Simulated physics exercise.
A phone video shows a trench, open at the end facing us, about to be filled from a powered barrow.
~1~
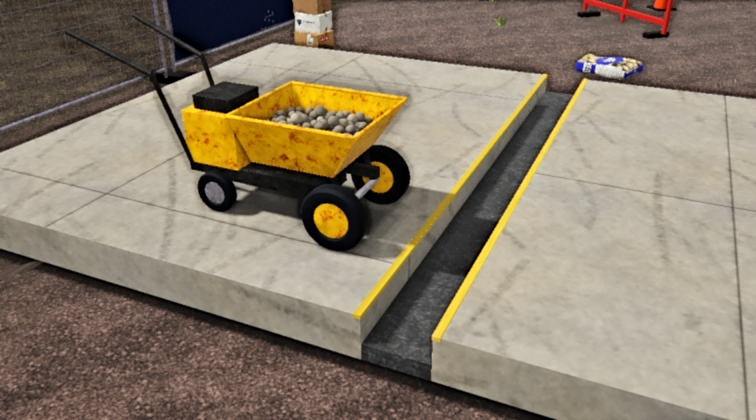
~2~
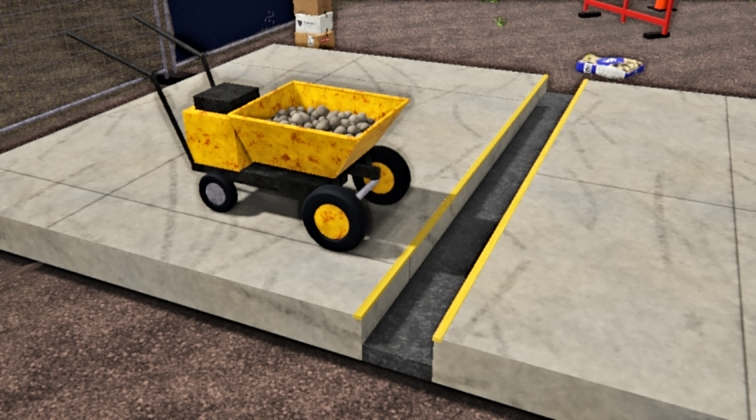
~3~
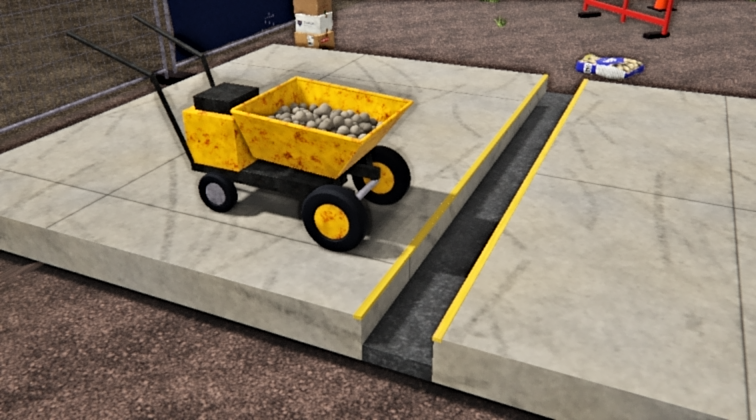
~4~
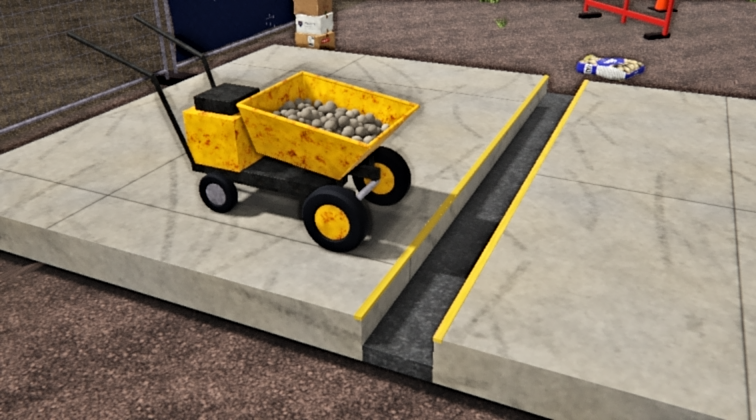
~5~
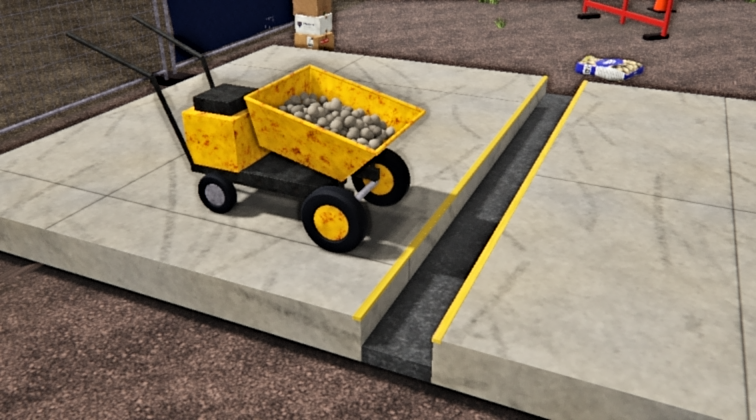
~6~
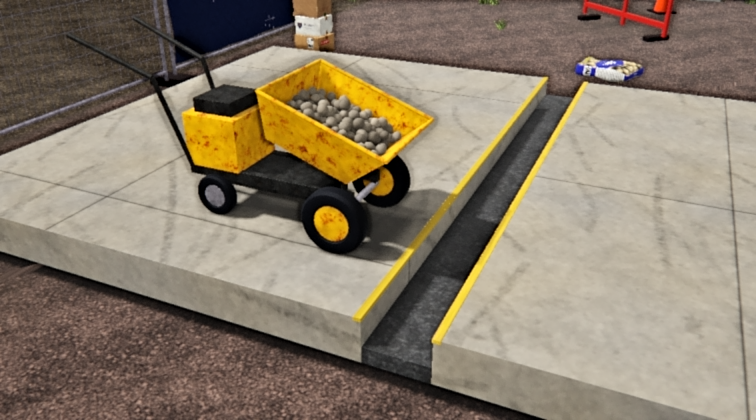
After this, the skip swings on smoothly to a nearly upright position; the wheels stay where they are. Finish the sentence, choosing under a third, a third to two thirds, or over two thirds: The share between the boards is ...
The share between the boards is over two thirds.
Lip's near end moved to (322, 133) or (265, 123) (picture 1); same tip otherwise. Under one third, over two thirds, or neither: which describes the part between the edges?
Record - trial one: Above two thirds; trial two: Under a third.
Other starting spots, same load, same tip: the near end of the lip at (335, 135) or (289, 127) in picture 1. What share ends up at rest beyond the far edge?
0 % then 0 %.
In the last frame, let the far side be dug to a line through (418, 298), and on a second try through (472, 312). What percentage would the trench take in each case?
You'd get 10 % in the first case and 100 % in the second.
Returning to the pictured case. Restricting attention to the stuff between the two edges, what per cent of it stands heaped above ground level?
5 %.
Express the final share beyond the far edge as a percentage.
Roughly 5 percent of the pieces, I think.
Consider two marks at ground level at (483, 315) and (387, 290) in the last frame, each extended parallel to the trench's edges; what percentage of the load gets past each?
Estimate, first then second: 0 %, 100 %.
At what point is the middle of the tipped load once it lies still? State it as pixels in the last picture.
Roughly at (459, 262).
Soon, skip tipped steeply; all in the skip.
A while on, skip tipped right over; most in the skip; a small part in or heaped over the trench; a stray few falling.
Towards the end, skip tipped right over; about a quarter in the skip; most in or heaped over the trench; a small part beyond it.
Finally, skip tipped right over; nearly all in or heaped over the trench; a small part beyond it.
